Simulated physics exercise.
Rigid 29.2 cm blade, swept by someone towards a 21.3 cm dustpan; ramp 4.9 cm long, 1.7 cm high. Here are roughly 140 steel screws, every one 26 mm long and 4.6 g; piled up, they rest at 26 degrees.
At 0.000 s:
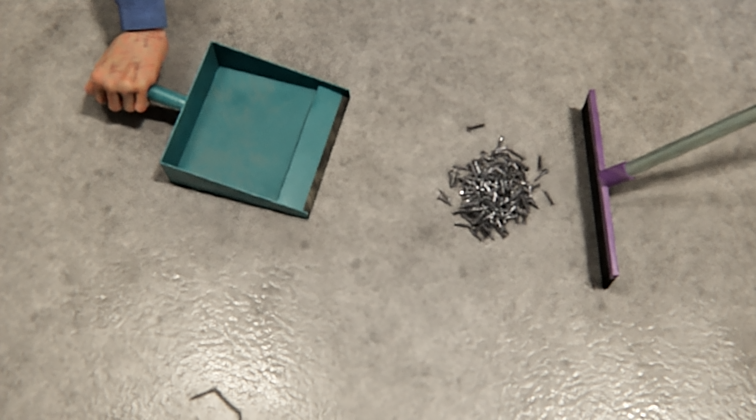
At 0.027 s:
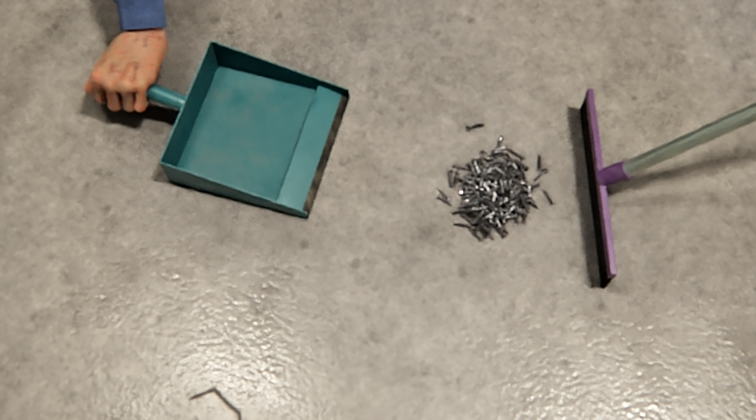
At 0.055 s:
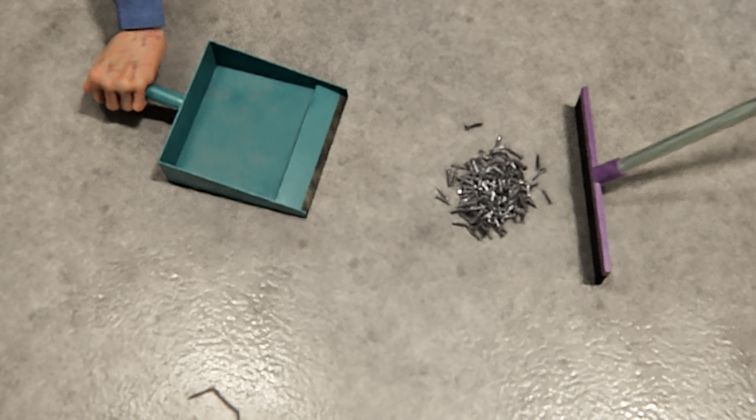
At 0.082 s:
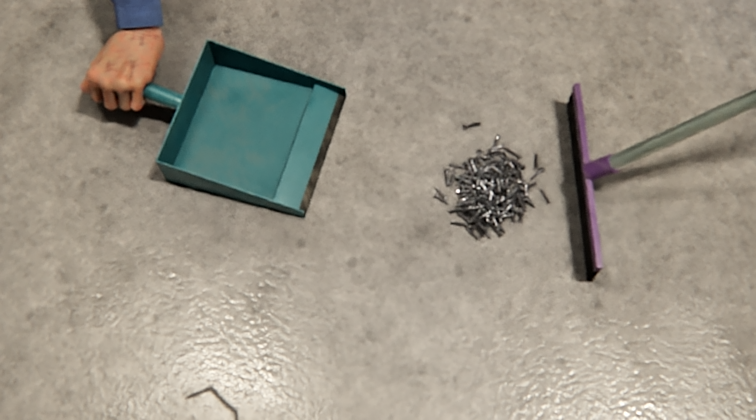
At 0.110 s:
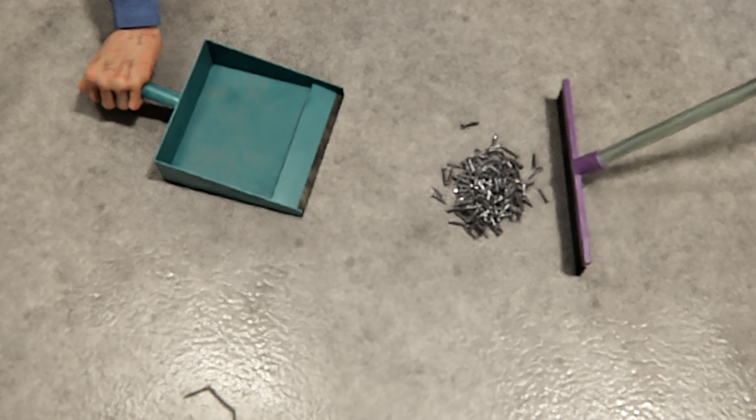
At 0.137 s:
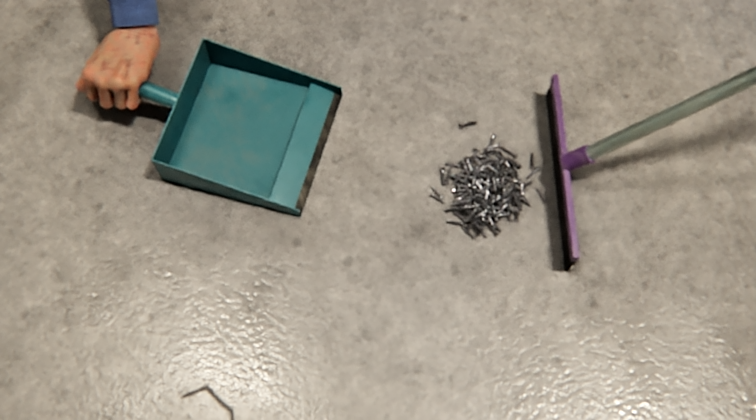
On a mottled grey floor with glossy patches, a hand at the upper left holds a teal dustpan beside a pile of small dark screws. From the right, a purple-backed blade on a pale pole slides a short way left, closing in on the pile, while the screws stay heaped.
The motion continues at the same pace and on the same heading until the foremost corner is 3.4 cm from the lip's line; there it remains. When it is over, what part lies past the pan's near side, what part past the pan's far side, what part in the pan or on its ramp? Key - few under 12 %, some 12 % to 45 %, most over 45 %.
Near side: Few. Far side: Few. Pan: Few.
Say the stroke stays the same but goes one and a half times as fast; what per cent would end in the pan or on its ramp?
Near 5 %.
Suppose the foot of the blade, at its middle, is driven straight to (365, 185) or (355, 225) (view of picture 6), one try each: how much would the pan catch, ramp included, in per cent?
Close to 0 and 5 percent, in that order.
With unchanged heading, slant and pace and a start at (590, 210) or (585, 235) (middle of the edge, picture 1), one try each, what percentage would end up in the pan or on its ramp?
Around 0 percent, then around 0 percent.
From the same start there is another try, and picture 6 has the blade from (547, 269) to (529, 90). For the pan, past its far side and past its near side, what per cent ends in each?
That ends as pan 25, far 0, and near 20.
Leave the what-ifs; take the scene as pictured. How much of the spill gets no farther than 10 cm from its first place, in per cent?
Around 15 in a hundred.
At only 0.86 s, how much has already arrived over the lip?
I'd put it near 0 per cent at that point.
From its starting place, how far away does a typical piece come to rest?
Roughly 20 cm.
Then, at 0.40 s, middle of the blade 22 cm from the lip; 0 % over the lip, far side 0 %, near side 0 %.
After 0.57 s, middle of the blade 13 cm from the lip; 0 % over the lip, far side 5 %, near side 0 %.
Then, at 0.86 s, middle of the blade 8 cm from the lip; 0 % over the lip, far side 5 %, near side 0 %.
By 1.3 s all is still; near side 0 %, far side 5 %, pan 0 %, in front of the lip or behind the blade 95 %.
